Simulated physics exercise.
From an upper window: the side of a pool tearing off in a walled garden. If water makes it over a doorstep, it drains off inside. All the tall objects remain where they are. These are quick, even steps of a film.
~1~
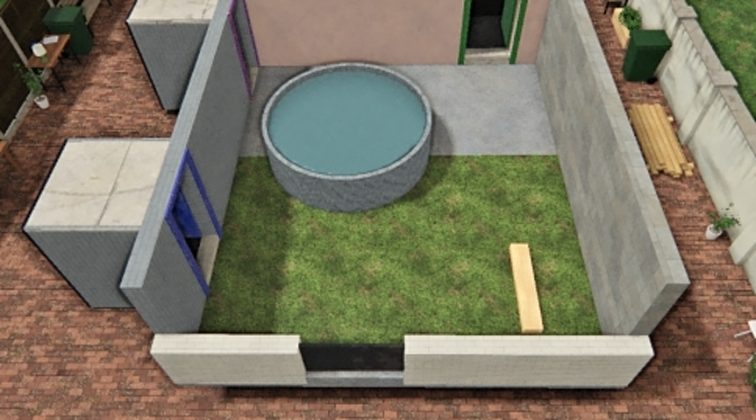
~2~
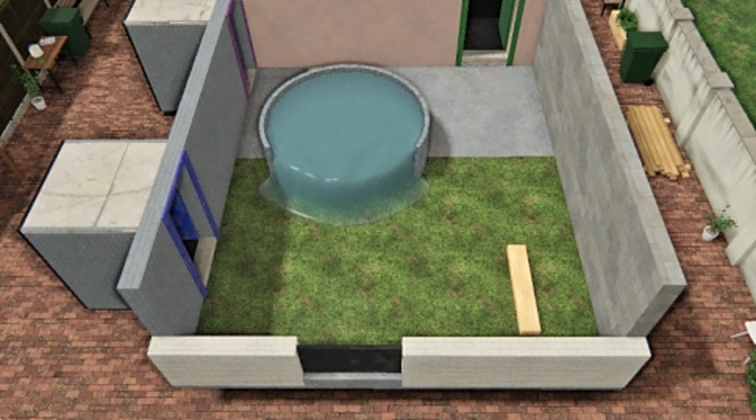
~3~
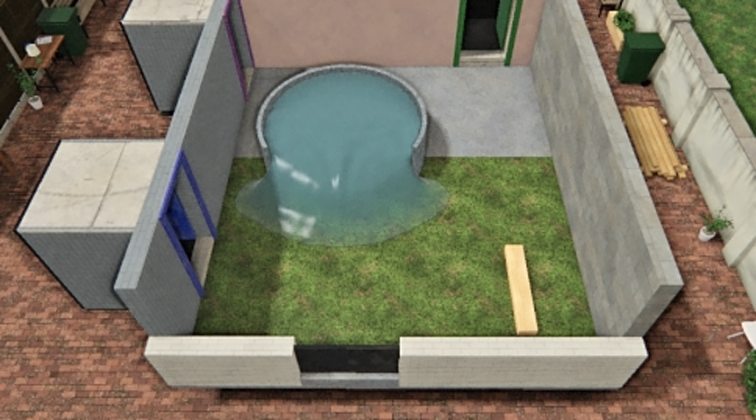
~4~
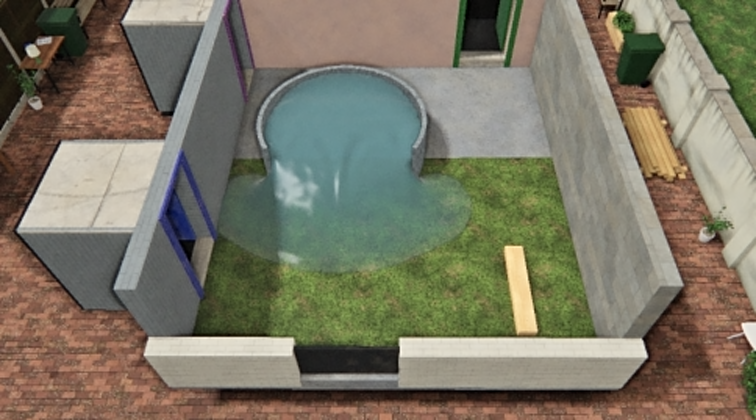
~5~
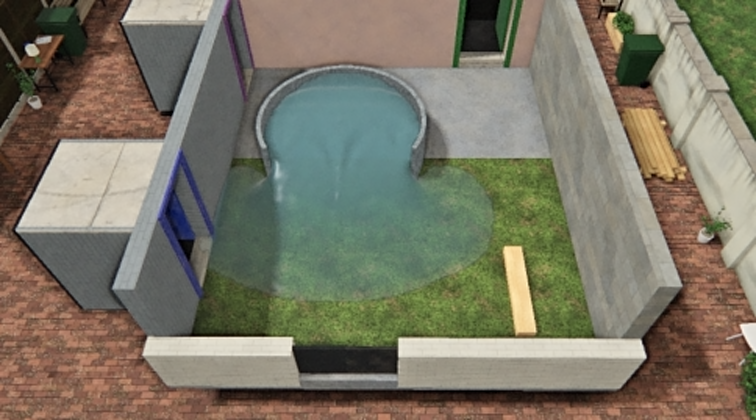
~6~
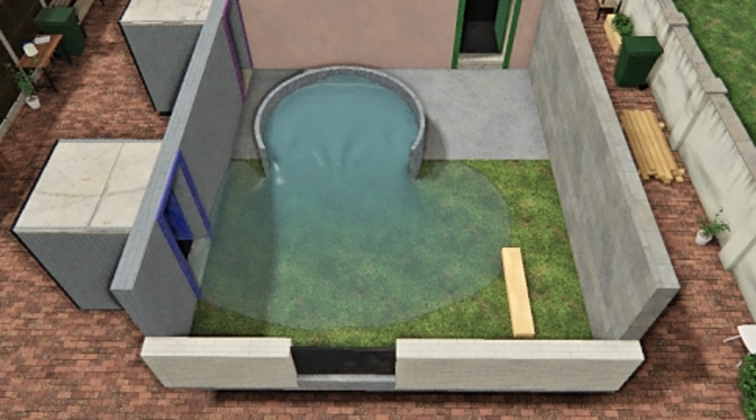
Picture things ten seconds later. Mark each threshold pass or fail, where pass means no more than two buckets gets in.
Purple door - fail; green door - pass; blue door - fail.
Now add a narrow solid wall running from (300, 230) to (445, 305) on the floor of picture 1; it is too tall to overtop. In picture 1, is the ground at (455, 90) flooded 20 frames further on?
Parched.
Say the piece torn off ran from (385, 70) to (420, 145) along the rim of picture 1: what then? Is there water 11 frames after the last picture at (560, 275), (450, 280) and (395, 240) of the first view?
Taking the three spots as listed, they end up inundated, spared and spared.
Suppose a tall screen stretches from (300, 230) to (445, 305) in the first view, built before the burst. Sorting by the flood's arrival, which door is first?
Answer: The blue door.
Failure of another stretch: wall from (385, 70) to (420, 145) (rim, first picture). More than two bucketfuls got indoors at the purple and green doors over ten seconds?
Result - purple door: Clears the line; green door: Clears the line.
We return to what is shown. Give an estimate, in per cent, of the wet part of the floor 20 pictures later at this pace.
Roughly 65 percent, I reckon.
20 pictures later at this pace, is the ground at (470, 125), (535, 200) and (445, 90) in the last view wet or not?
First spot not wet, second inundated, third not wet.
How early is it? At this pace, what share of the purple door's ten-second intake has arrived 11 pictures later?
Close to 0 %.
A moment on, water covers 55 % of the floor; the purple door not reached, the green door not reached, the blue door under two buckets in.
Next, water covers 60 % of the floor; the purple door not reached, the green door not reached, the blue door over two buckets in.
Then, water covers 65 % of the floor; the purple door not reached, the green door not reached, the blue door far over two buckets in.
Later, water covers 95 % of the floor; the purple door under two buckets in, the green door wet at the sill, nothing in, the blue door far over two buckets in.
In the end, water covers 95 % of the floor; the purple door over two buckets in, the green door wet at the sill, nothing in, the blue door far over two buckets in.
